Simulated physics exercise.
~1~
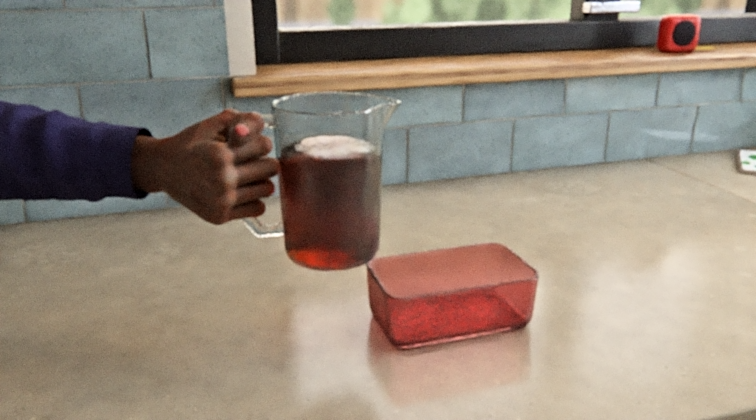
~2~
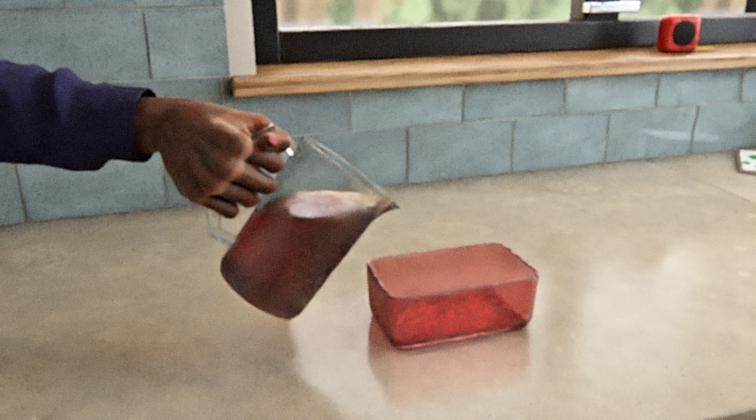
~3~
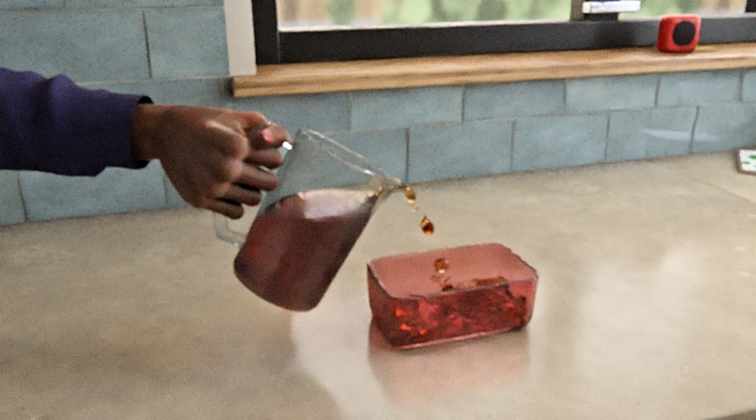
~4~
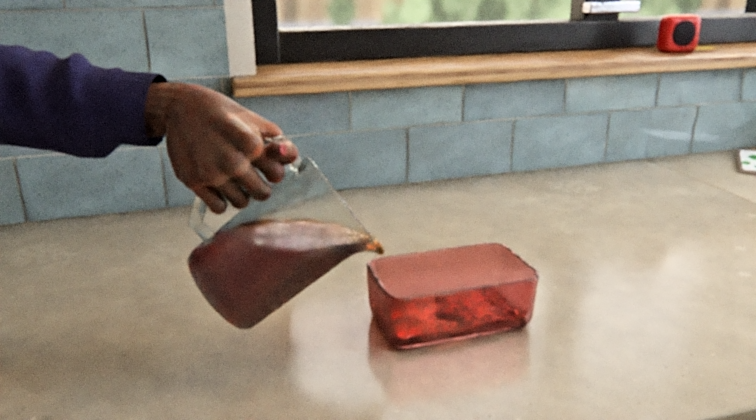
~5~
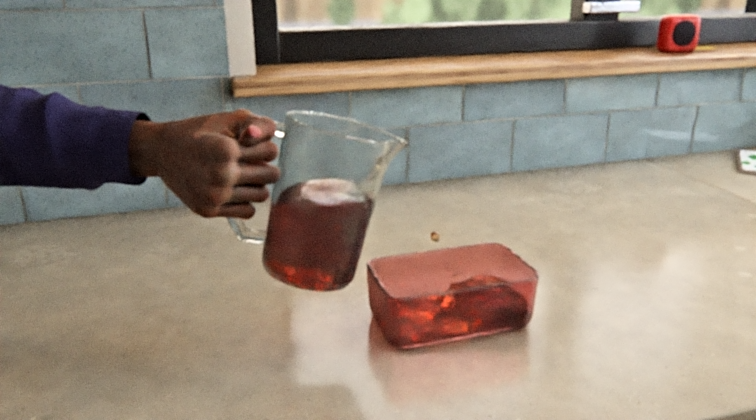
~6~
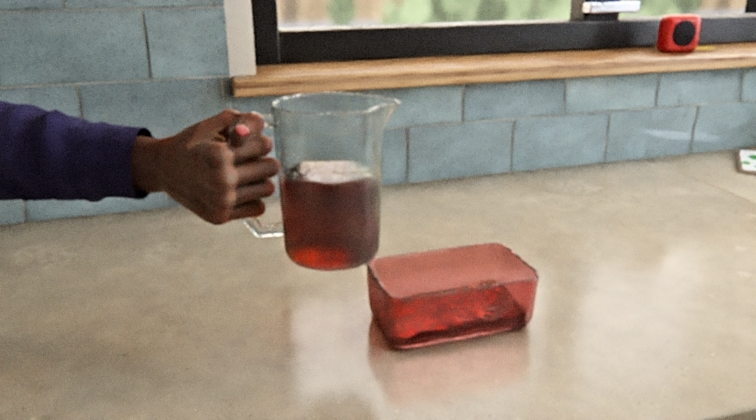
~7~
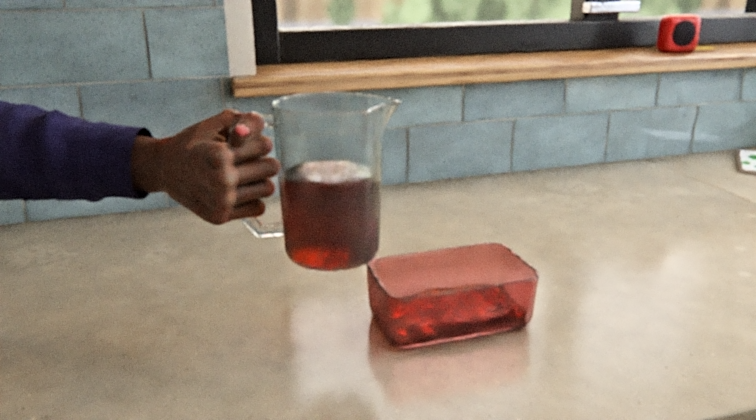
On a kitchen counter, a hand tipping a glass jug of dark tea twice toward a red box, then holding it level.
